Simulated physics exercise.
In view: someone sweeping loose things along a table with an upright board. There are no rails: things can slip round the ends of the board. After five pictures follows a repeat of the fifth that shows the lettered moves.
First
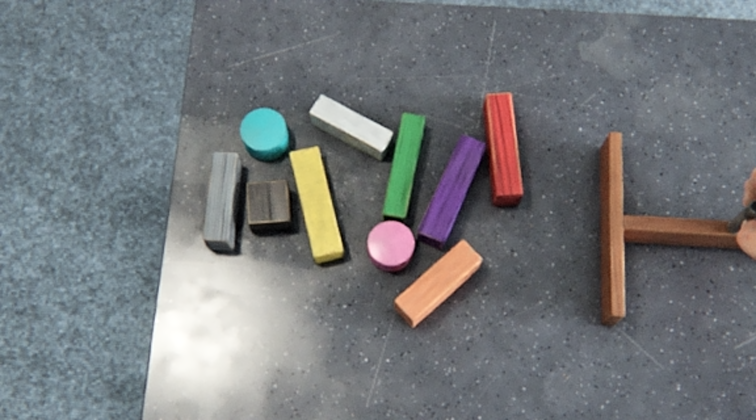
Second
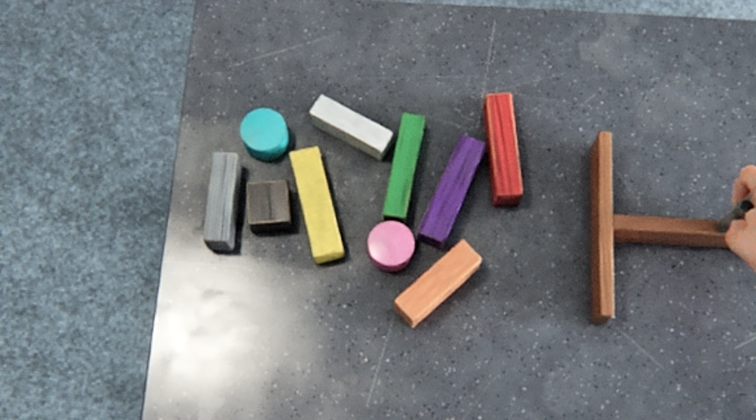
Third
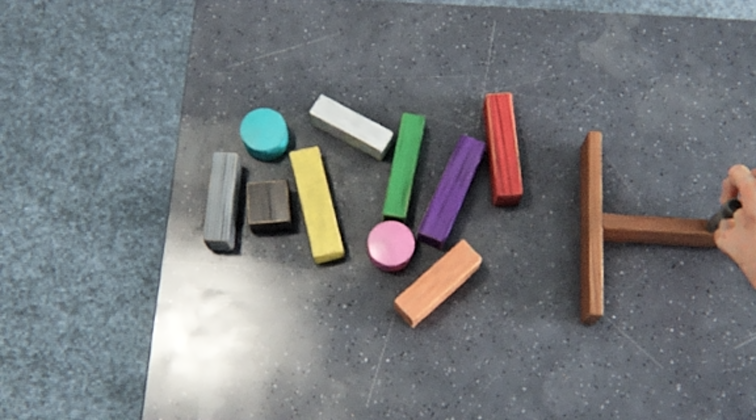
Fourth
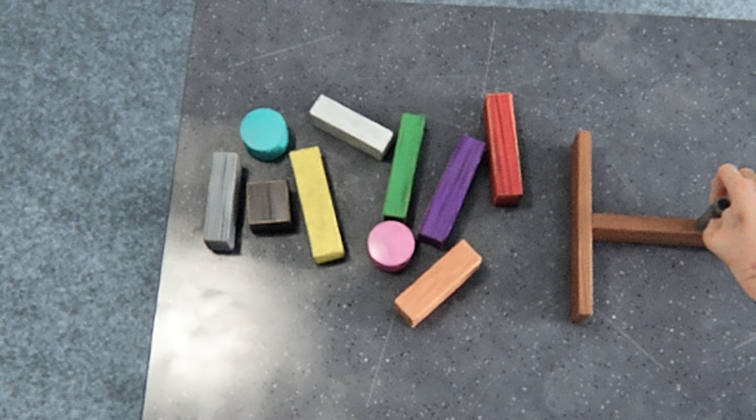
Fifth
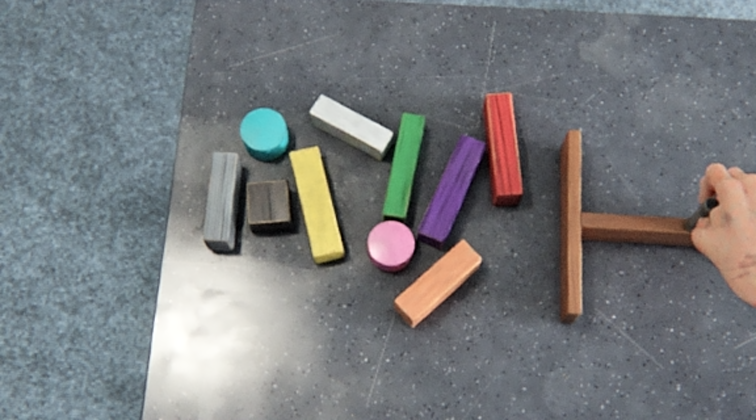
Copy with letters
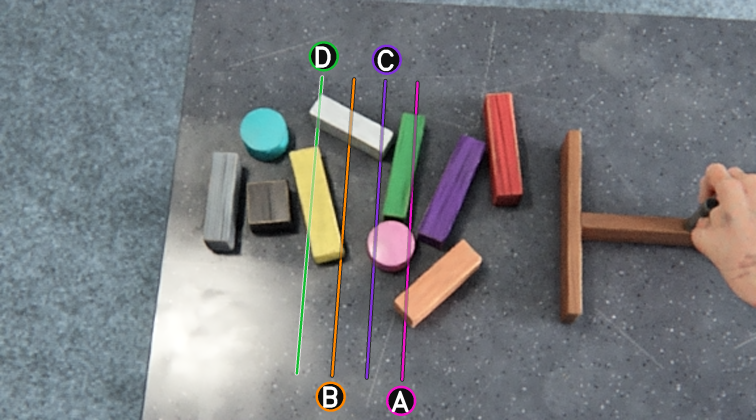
On a speckled grey table, a hand slides an upright wooden board left toward scattered coloured blocks.
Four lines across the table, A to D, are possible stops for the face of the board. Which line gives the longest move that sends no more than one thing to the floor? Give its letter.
No farther than D.
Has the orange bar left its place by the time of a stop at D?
Yes.
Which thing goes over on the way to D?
It is the grey stick.
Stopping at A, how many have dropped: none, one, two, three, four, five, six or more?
By then, none.
On the marked copy, A at (410, 224); B at (344, 220); C at (377, 222); D at (310, 218).
With D. Early on, board (479, 213); orange bar (428, 285); red stick (460, 146).
Further on, board (385, 208); grey stick (207, 200); black block (241, 203).
At the end, board (313, 204); grey stick over the edge; black block (172, 201); one fallen.
As for the rest, A is within the limit but short; B is within the limit but short; C is within the limit but short.
